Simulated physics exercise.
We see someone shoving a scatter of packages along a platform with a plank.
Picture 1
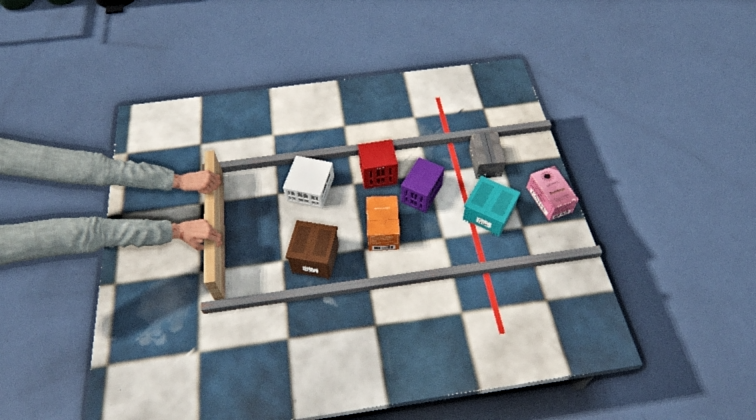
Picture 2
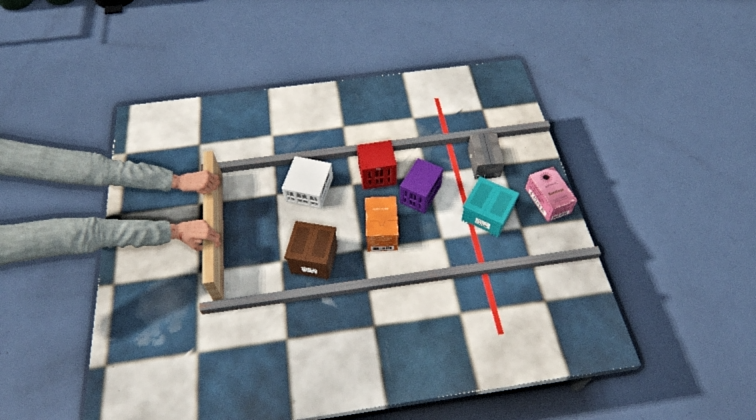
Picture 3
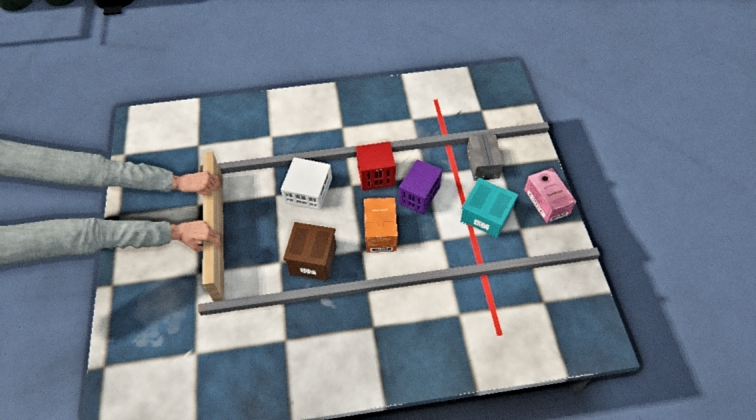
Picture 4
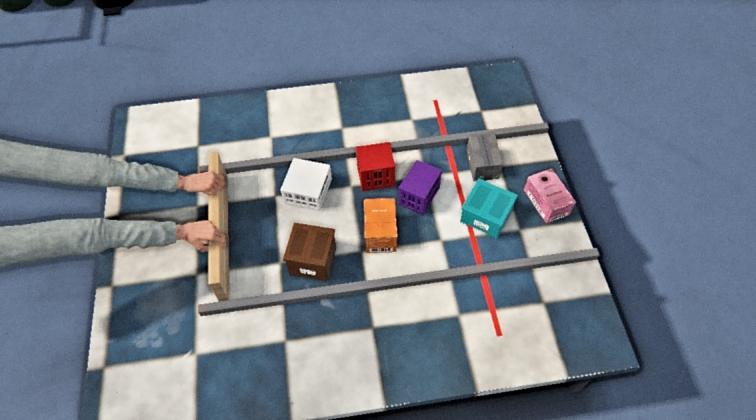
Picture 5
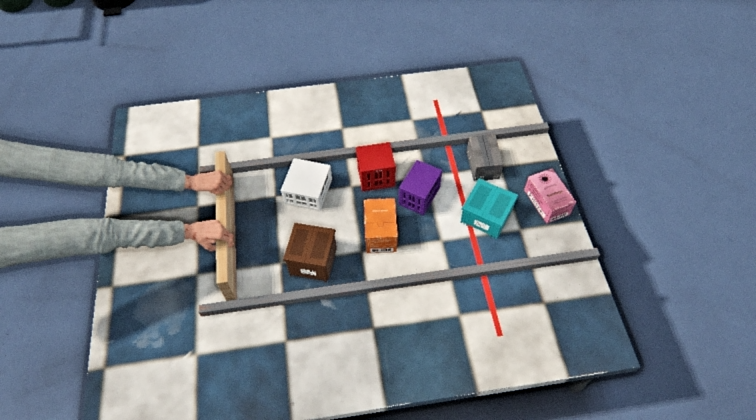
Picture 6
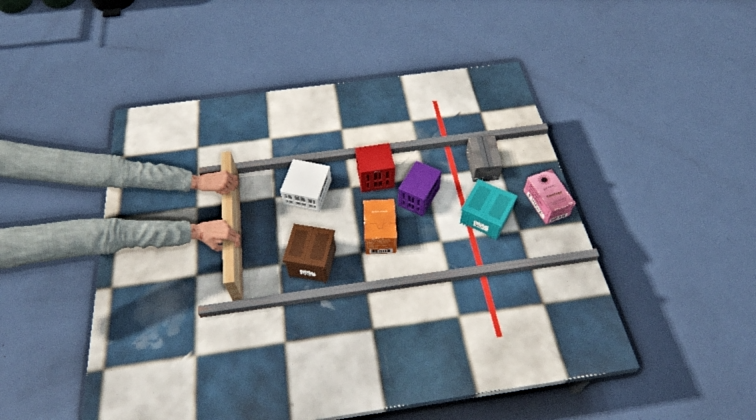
Two grey-sleeved arms reach in from the left and hold an upright wooden plank on a blue-and-white checkered platform, seen from above at an angle. Between two grey rails sit white, brown, red, orange and purple boxes, with turquoise, grey and pink ones farther right around a red line. The hands first keep the plank still, then push it slightly rightward, while the boxes and view stay practically unchanged.
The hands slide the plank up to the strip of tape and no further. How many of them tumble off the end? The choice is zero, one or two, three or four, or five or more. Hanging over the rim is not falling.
Here the number that fall off is one or two.
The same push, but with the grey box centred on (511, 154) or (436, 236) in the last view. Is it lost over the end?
Place by place, it does not fall; does not fall.
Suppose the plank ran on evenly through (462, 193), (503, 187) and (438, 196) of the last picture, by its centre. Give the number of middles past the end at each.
The counts: 1, 4 and 1.
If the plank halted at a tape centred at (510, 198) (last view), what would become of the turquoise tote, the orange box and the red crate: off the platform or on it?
The turquoise tote falls, the orange box does not fall, the red crate holds on.
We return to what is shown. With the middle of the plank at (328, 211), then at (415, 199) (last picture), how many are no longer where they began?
At the one place 4, at the other 8.
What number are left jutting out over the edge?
Overhanging: 2.
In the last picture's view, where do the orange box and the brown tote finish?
First (524, 208), then (493, 224).
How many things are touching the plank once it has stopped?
The number is 2.
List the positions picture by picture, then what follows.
Pink box (552, 193); grey box (487, 156); turquoise tote (491, 206); plank (215, 223); tape (466, 201), in the first frame.
Grey box (486, 156); orange box (382, 224), in the second frame.
Turquoise tote (488, 208); purple crate (420, 187), in the third frame.
Pink box (549, 196); white crate (307, 184), in the fourth frame.
Grey box (484, 158); brown tote (312, 253), in the fifth frame.
Pink box (549, 197); grey box (484, 159); turquoise tote (488, 210); plank (232, 224); tape (463, 204), in the sixth frame.
Soon after, none off yet; pink box at rest near (549, 197); grey box at rest near (484, 159); turquoise tote at rest near (488, 210).
Then, none off yet; pink box moved a little near (565, 193); grey box moved about its own width near (507, 150); turquoise tote moved about its own width near (527, 204).
At rest, the number that fall off is one or two; fallen, pink box.
